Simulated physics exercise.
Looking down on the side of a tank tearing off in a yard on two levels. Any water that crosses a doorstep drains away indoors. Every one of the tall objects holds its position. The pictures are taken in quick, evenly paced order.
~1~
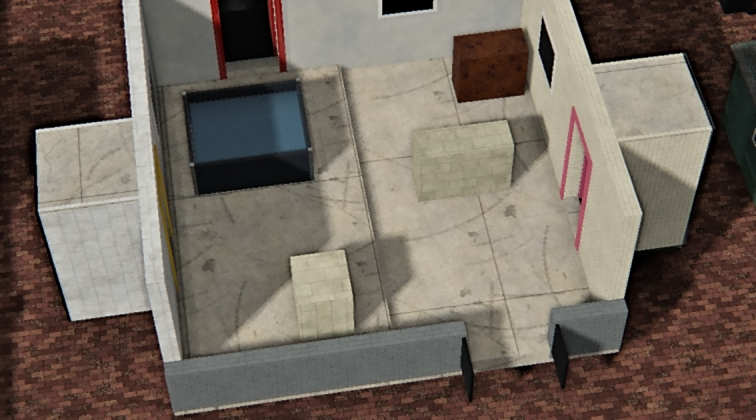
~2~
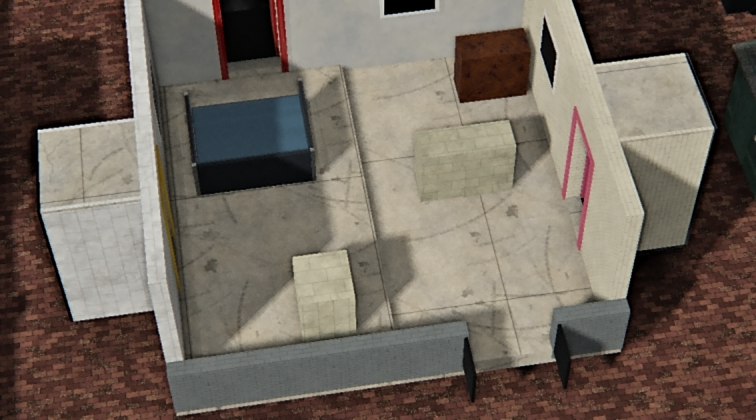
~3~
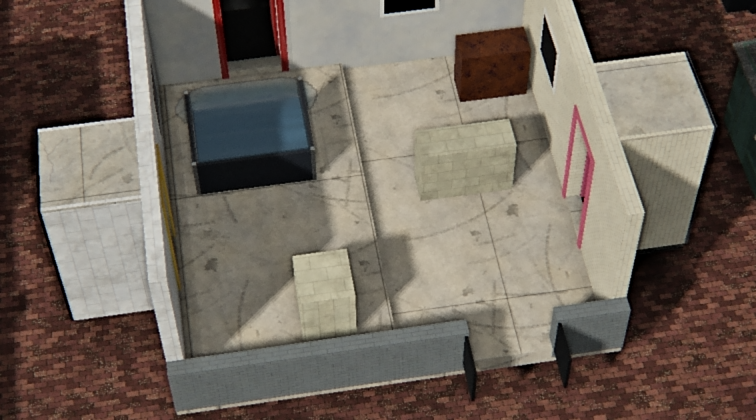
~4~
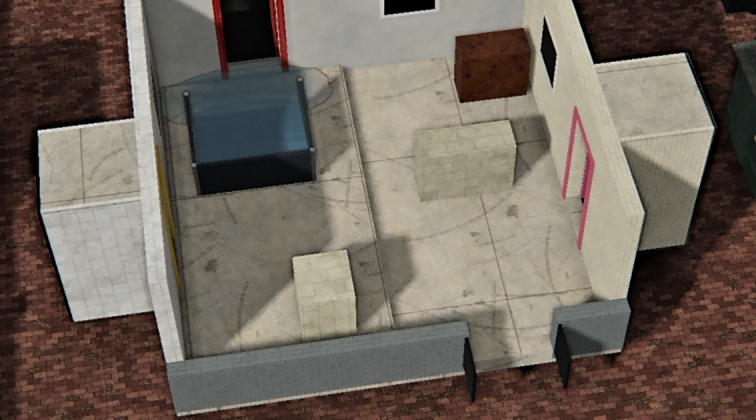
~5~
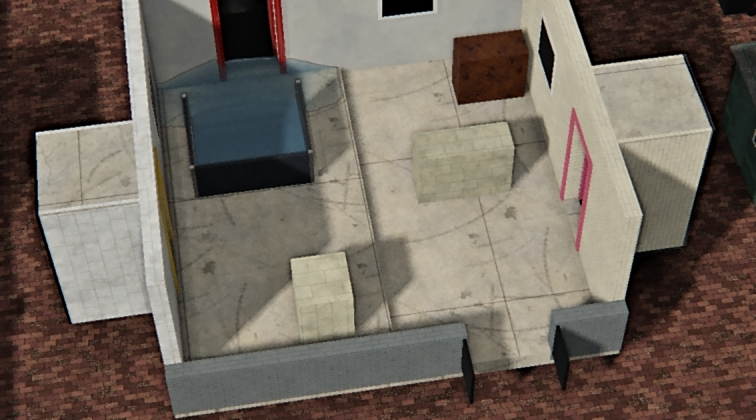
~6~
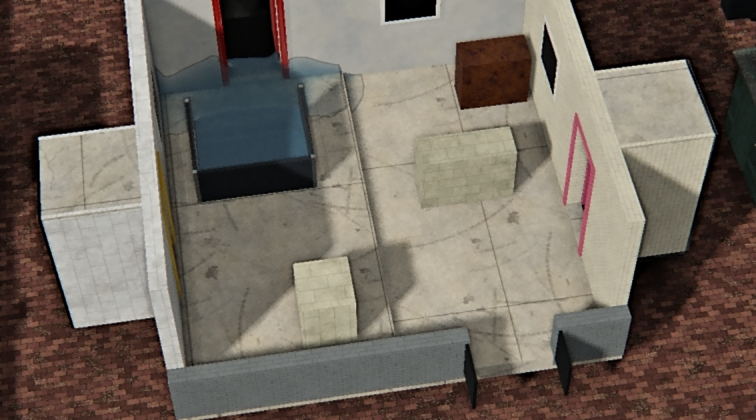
Water pours from the far side of the tank and spreads across the floor behind it.
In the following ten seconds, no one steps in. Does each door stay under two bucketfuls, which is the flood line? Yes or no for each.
Red door - no, it floods; pink door - yes, stays under; yellow door - yes, stays under.
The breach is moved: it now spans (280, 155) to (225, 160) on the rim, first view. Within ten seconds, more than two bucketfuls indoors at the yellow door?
Result for the yellow door: It ends up above.
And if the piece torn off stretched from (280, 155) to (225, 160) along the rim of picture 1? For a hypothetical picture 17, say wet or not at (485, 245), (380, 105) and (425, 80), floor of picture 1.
Point by point: Unwetted; unwetted; unwetted.
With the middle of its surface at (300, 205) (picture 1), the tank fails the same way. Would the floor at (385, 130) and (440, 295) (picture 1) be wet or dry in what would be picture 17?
One after the other: Under water, clear.
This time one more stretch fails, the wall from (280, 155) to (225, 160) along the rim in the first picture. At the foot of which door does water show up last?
Coming last is the red door.
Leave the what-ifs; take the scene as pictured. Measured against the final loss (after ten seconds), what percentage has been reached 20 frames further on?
I get 85 percent.
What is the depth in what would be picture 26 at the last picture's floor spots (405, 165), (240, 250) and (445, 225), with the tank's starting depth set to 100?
Readings in sequence: 2, 2, 0 percent.
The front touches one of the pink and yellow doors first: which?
Answer: The yellow one.
A moment on, water covers 15 % of the floor; the red door far over two buckets in, the pink door not reached, the yellow door not reached.
Next, water covers 30 % of the floor; the red door far over two buckets in, the pink door not reached, the yellow door wet at the sill, nothing in.
Then, water covers 45 % of the floor; the red door far over two buckets in, the pink door not reached, the yellow door under two buckets in.
Later, water covers 65 % of the floor; the red door far over two buckets in, the pink door wet at the sill, nothing in, the yellow door under two buckets in.
In the end, water covers 80 % of the floor; the red door far over two buckets in, the pink door wet at the sill, nothing in, the yellow door under two buckets in.
